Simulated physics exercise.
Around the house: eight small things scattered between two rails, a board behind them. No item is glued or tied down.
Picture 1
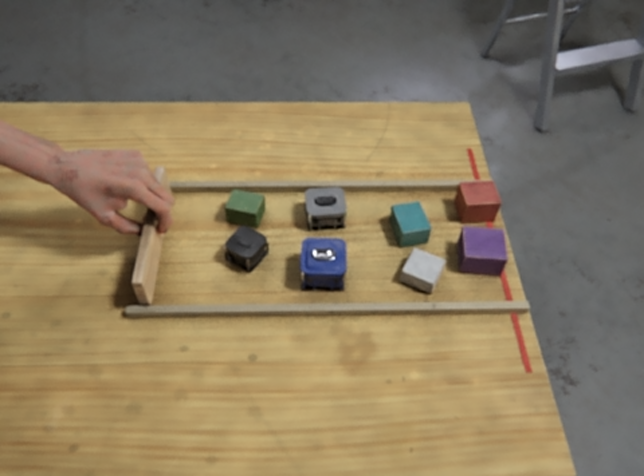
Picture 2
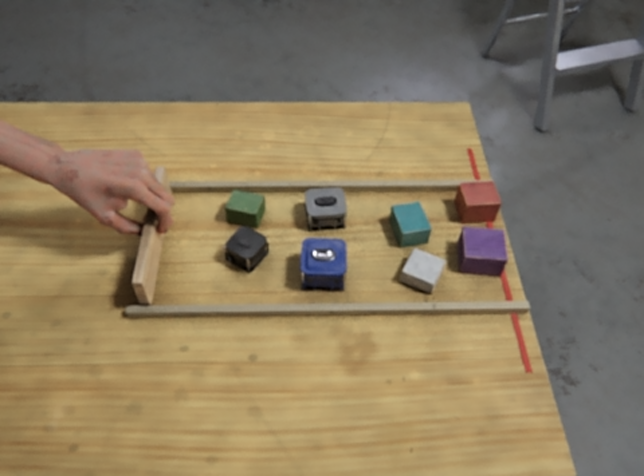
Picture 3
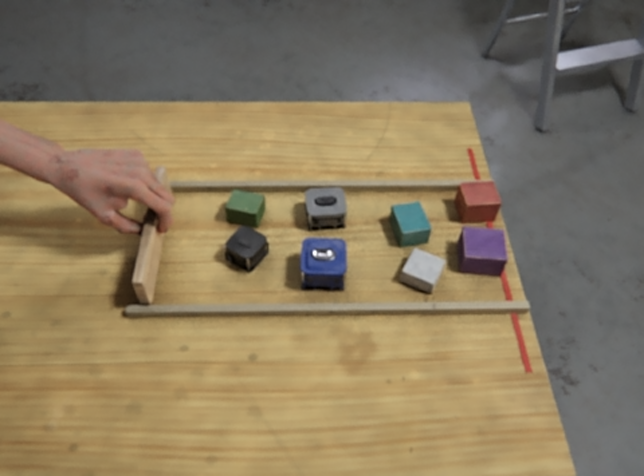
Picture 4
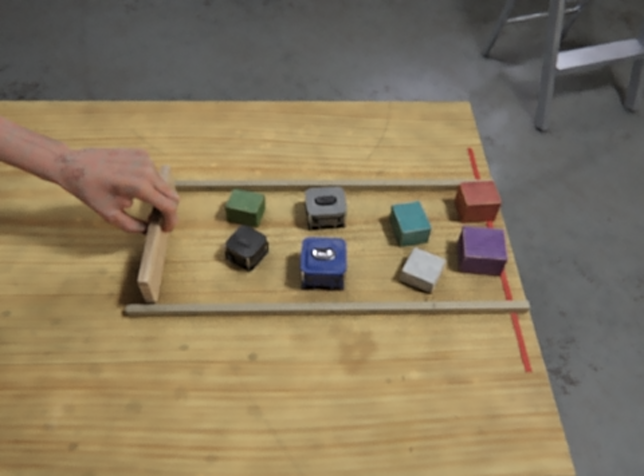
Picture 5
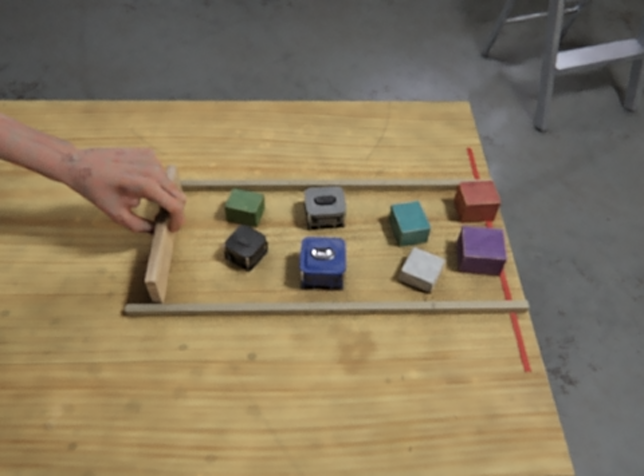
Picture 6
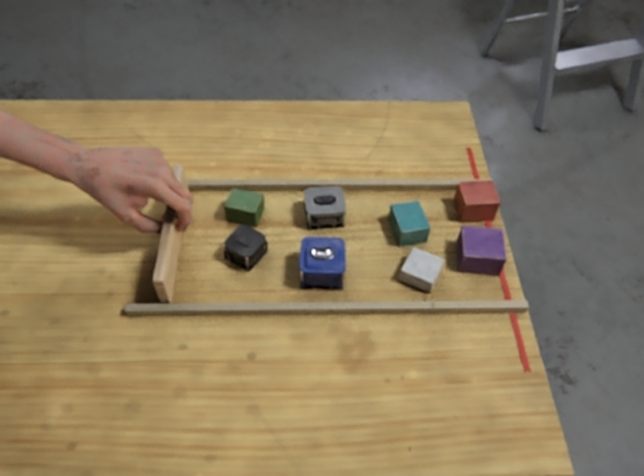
In the video, a hand holds a wooden board upright between two rails on a wooden table, behind eight small blocks and cases. The hand then slides the board slightly to the right, while the objects stay in place.
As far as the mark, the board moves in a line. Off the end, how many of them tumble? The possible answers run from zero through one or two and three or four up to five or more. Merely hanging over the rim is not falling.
Final tally: Five or more.
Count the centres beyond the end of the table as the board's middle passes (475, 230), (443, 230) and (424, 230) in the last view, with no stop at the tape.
5, 2, 2.
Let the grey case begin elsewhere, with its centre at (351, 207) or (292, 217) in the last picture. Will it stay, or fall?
Taking the places in order, it ends up off; it ends up off.
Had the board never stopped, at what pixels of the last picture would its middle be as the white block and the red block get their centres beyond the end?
(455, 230) and (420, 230), more or less.
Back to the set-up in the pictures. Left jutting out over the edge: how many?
Looks like 2 of them.
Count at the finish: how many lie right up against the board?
2 of them.
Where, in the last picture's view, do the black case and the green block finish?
The black case comes to rest at (512, 237), and the green block comes to rest at (503, 204).
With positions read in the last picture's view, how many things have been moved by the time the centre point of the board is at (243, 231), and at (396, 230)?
I get 2 at the one place and 8 at the other.
Early on, none off yet; red block at rest near (476, 201); purple block at rest near (481, 250); white block at rest near (422, 270).
A while later, none off yet; red block at rest near (477, 200); purple block travelled a little near (499, 259); white block travelled about its own width near (455, 267).
Finally, the number that fall off is five or more; lost, blue case, grey case, turquoise block, white block, purple block and red block.
